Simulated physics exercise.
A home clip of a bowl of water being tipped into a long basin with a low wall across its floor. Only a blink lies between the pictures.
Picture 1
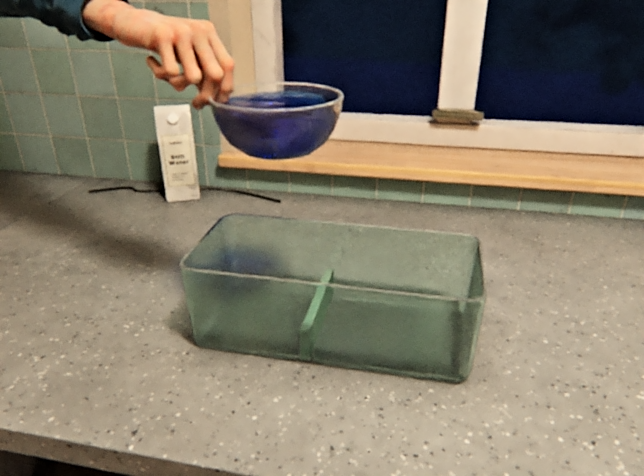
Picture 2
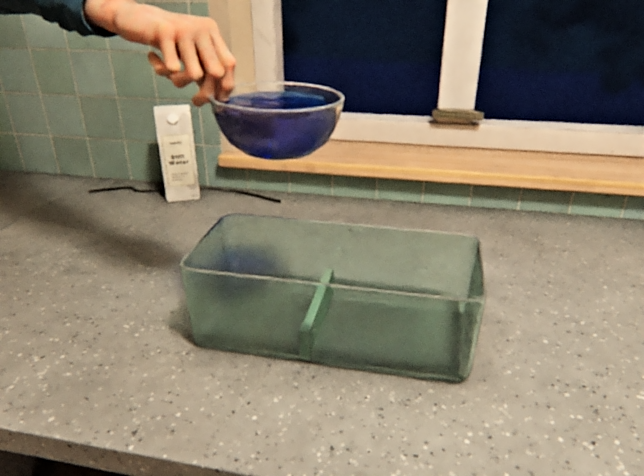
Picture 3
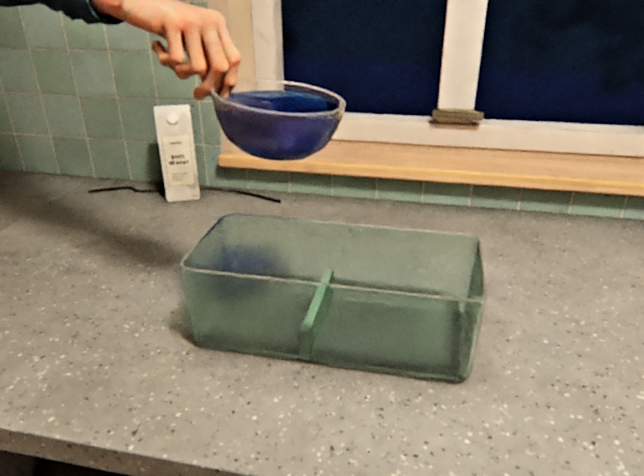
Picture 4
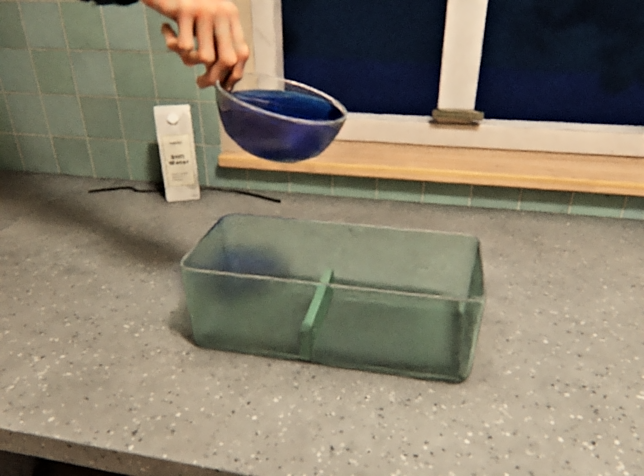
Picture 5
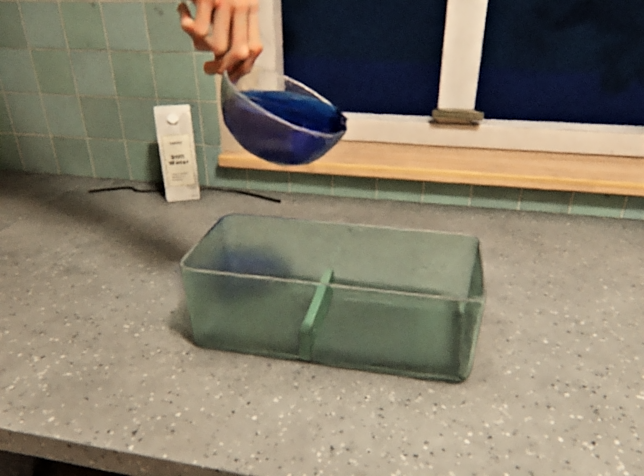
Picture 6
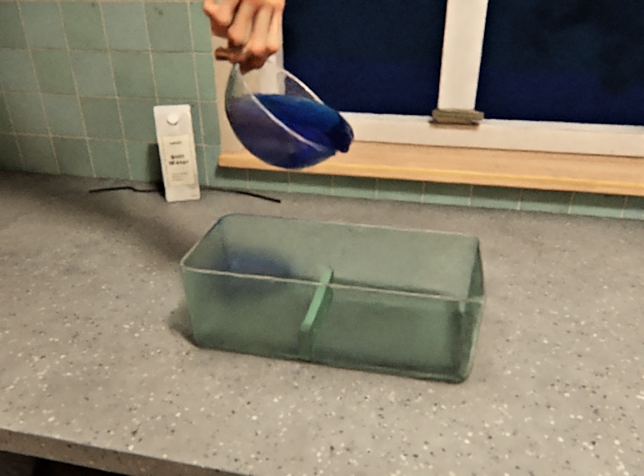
The clip opens on a hand holding a glass bowl of blue liquid level above a long, clear greenish basin with a low divider, on a speckled grey counter. The hand shifts right and tips the bowl steadily rightward, until blue liquid bulges over its lower right edge.
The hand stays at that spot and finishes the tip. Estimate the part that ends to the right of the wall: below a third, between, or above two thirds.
It comes to above two thirds.
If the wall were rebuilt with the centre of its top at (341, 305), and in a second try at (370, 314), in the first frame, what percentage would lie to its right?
The first gives 70 %, the second 45 %.
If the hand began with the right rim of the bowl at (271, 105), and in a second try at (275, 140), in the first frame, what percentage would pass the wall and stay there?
The first gives 40 %, the second 35 %.
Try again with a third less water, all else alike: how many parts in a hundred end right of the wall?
About 85 per cent.
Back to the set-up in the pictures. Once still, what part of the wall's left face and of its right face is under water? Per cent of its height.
Near 10 on the left, 40 on the right.
A moment on, the bowl is tipped right over and 2 per cent is still to pour, 0 is left of the wall and 61 right of it.
Next, the bowl is tipped right over and 0 per cent is still to pour, 7 is left of the wall and 85 right of it.
Then the bowl is tipped right over and 0 per cent is still to pour, 11 is left of the wall and 85 right of it.
Later the bowl is tipped right over and 0 per cent is still to pour, 12 is left of the wall and 85 right of it.
In the end 12 per cent lies left of the wall, 85 right of it and 4 outside.
